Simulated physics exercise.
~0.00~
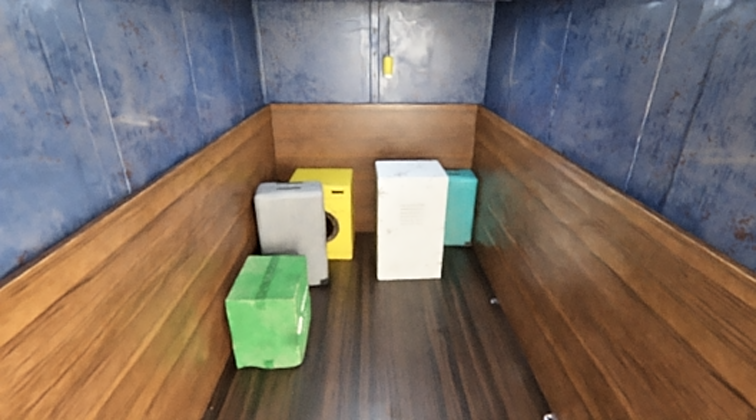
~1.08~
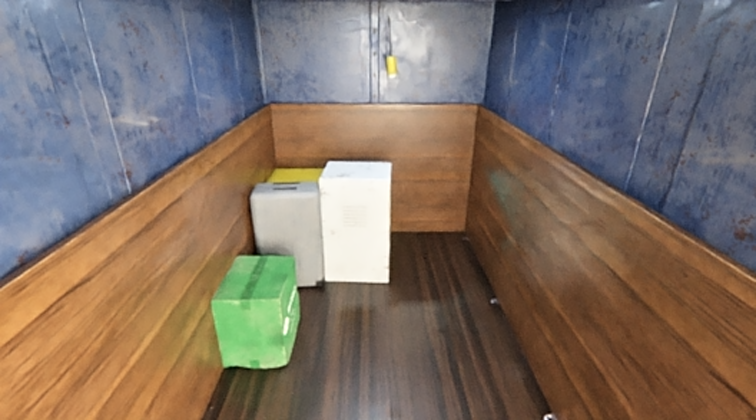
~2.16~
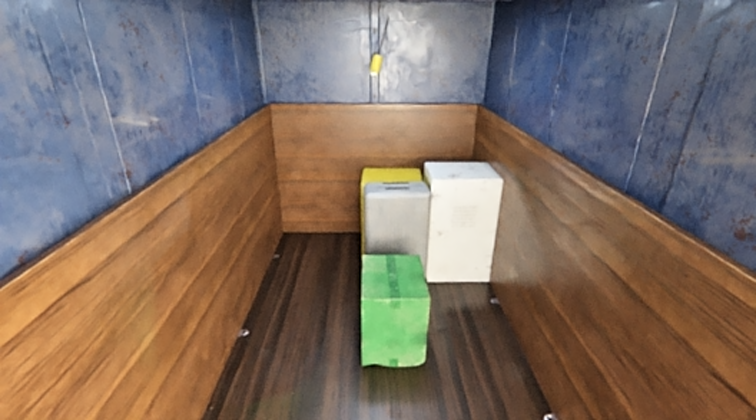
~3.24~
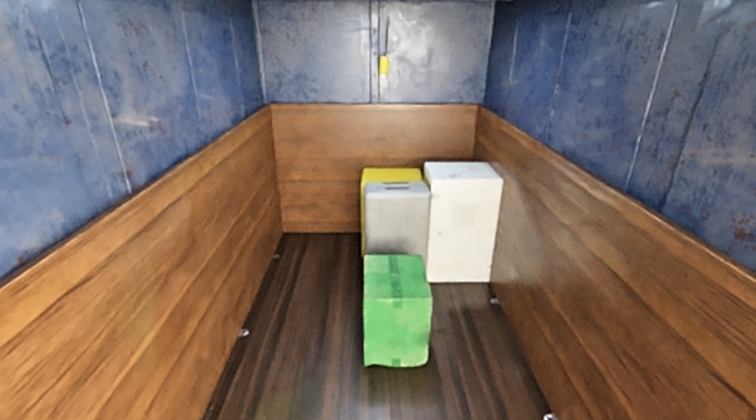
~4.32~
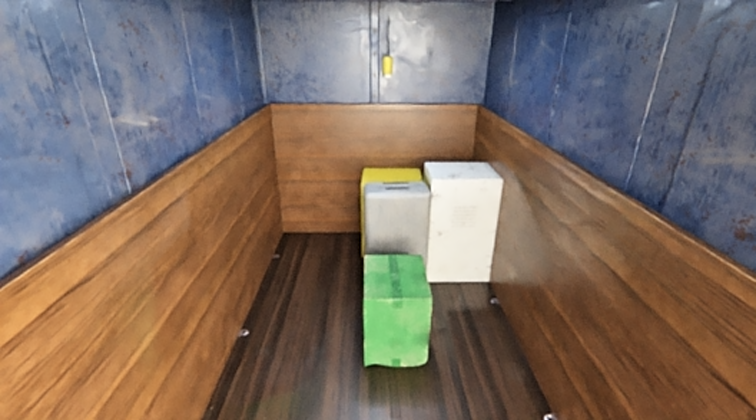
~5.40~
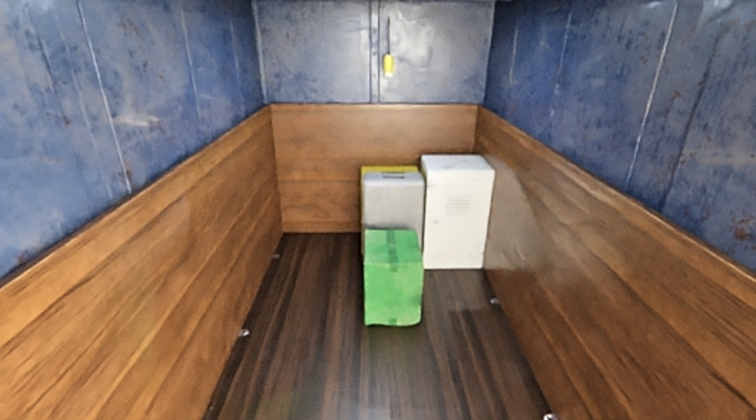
Boxes and appliances sliding left then right across a wood-panelled cargo hold, finally shifting slightly towards the back and standing upright.
